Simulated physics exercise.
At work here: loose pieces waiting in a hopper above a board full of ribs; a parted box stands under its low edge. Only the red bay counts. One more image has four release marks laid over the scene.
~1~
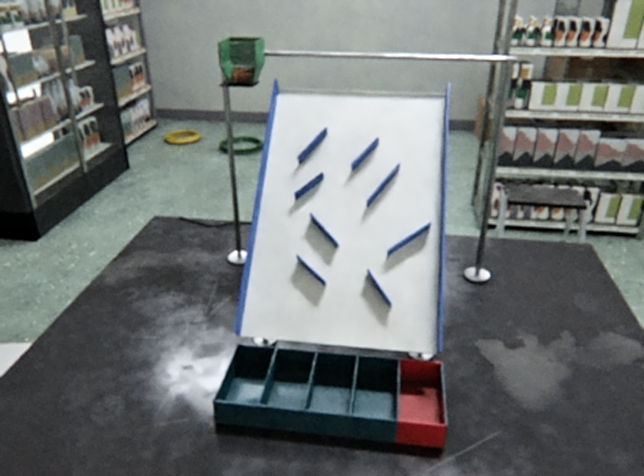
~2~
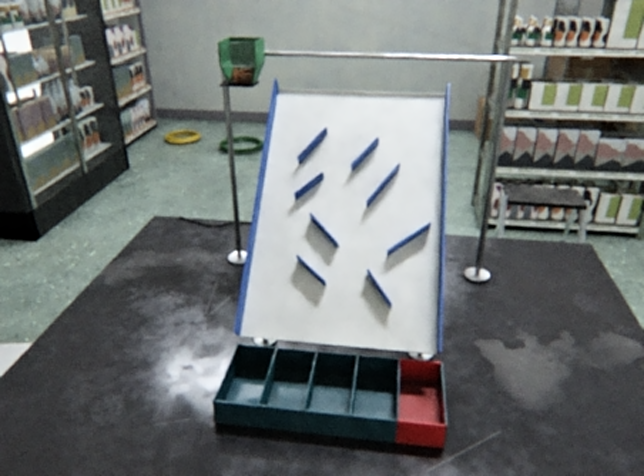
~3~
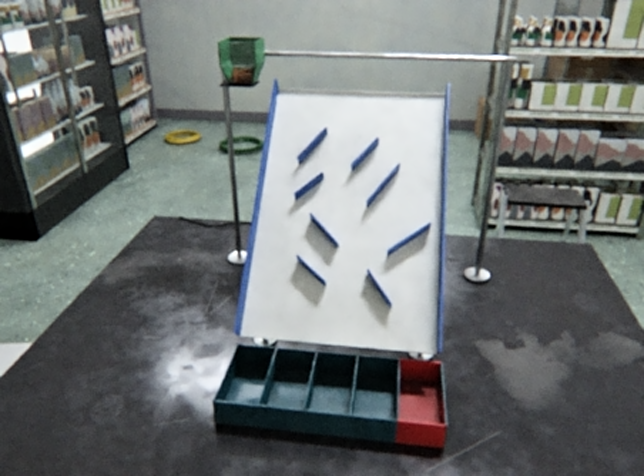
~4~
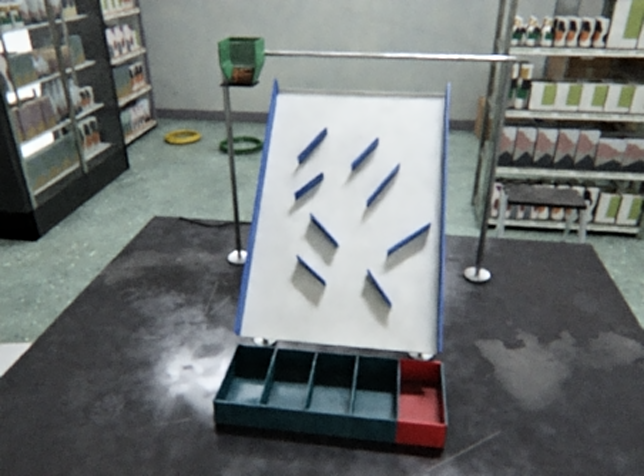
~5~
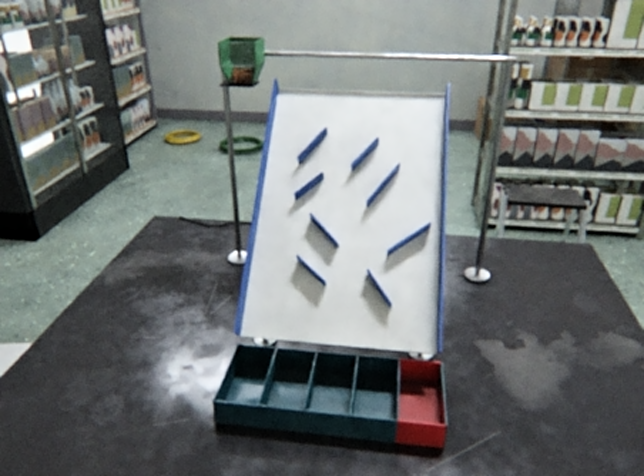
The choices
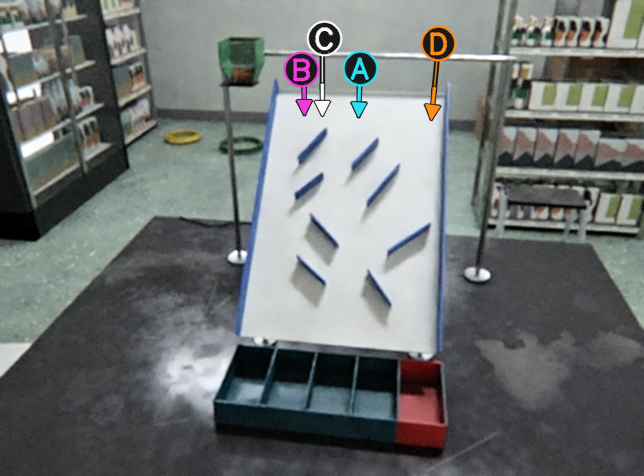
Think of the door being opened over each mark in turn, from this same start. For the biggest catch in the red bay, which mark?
D beats the others.
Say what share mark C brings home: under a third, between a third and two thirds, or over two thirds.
Under a third.
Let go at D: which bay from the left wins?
The fifth from the left.
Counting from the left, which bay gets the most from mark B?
It is the first one.
On the marked copy, mark A meets the board at (358, 111); mark B meets the board at (304, 109); mark C meets the board at (322, 110); mark D meets the board at (431, 114).
If A is chosen, about a tenth in the red bay, almost all in other bays.
If B is chosen, not one piece in the red bay, almost all in other bays.
If C is chosen, about a tenth in the red bay, almost all in other bays.
If D is chosen, roughly half in the red bay, roughly half in other bays.
